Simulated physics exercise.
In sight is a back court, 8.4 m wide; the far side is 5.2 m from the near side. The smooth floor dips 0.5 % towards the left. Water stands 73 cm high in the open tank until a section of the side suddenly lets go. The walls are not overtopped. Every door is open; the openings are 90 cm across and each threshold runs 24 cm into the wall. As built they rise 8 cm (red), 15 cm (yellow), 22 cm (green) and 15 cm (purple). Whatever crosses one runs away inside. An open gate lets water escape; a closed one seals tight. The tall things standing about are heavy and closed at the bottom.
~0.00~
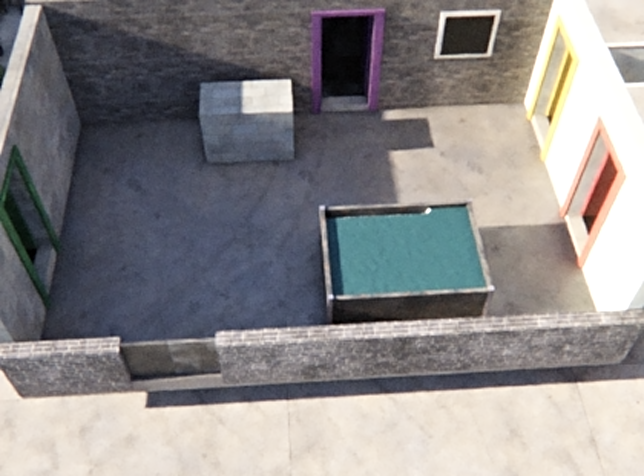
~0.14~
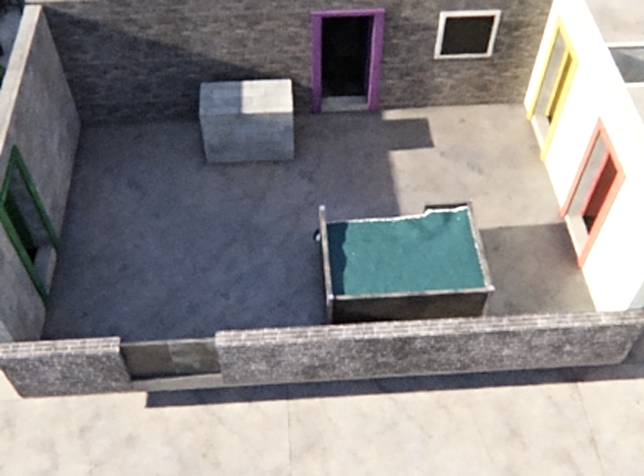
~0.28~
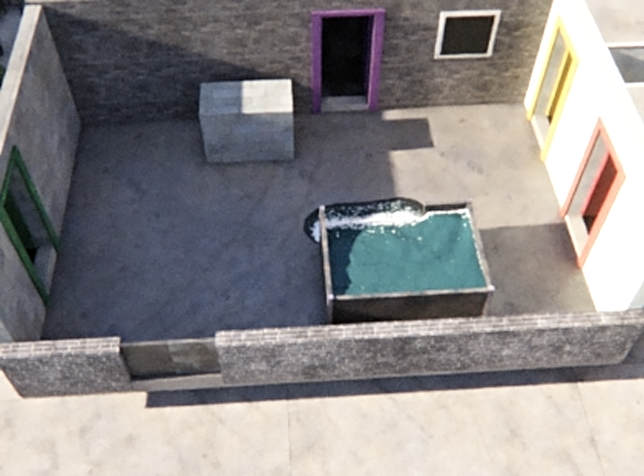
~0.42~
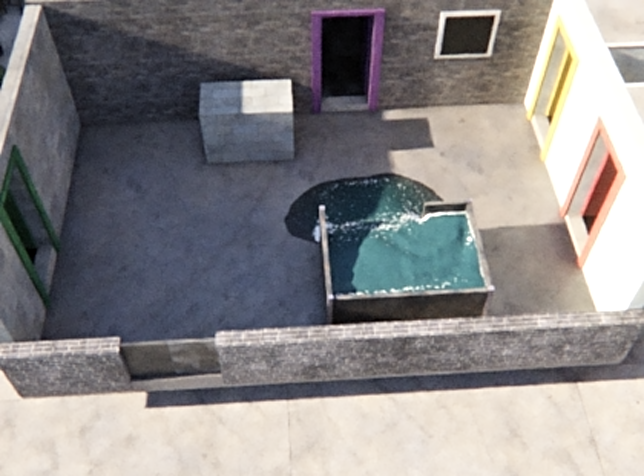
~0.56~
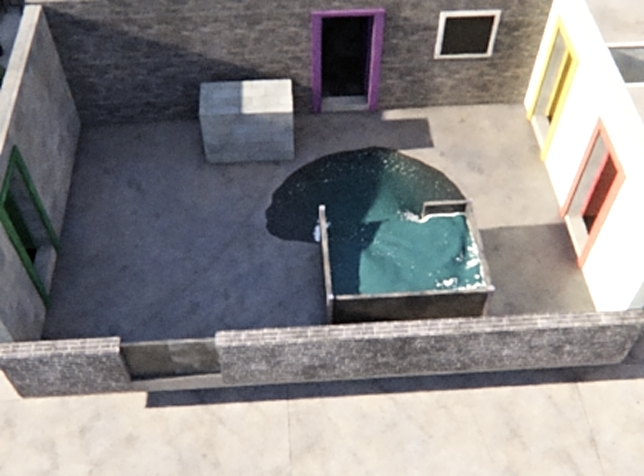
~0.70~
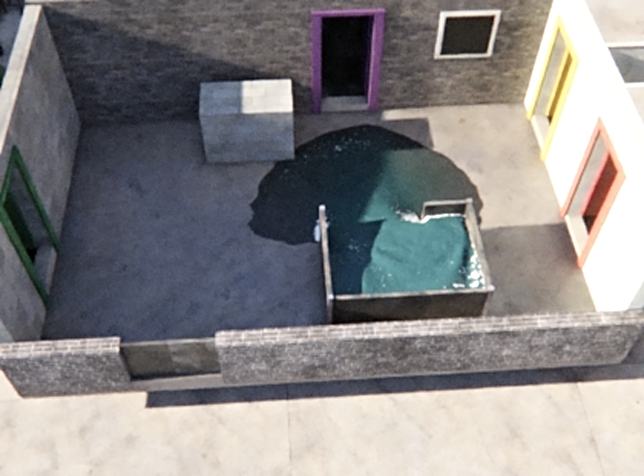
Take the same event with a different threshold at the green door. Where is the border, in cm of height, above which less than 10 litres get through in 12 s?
Some 5 cm above the ground.
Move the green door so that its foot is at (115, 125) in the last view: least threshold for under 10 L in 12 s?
Roughly 11.0 cm.
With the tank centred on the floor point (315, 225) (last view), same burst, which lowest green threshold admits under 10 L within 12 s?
About 10.0 cm.
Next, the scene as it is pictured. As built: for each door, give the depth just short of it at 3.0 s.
Depths in cm: Red 0, yellow 17, green 0, purple 24.
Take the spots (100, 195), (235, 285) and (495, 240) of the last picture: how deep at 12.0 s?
In that order: 6, 7 and 7 cm.
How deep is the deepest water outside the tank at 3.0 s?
About 28 cm.
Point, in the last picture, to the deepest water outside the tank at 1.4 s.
Around (304, 118).
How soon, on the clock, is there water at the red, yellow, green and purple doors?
Red 3.6 s, yellow 2.2 s, green 3.4 s, purple 0.8 s.
After 1.4 s water covers 30 % of the floor, deepest (38 cm) near (304, 118); it has not reached the green door.
After 3.0 s water covers 50 % of the floor, deepest (28 cm) near (296, 139); it has not reached the green door.
After 12.0 s water covers 100 % of the floor, deepest (10 cm) near (267, 169); 8 cm at the green door, 0 litres in over its 22 cm threshold.
At the green door as built, the water arrived by 3.4 s and peaked near 8 cm at 11.8 s.
Run again over the same 12 s with other heights there, 22 litres in over 4 cm, 7 litres over 5.5 cm. The limit of 10 litres is kept from about 5 cm up.
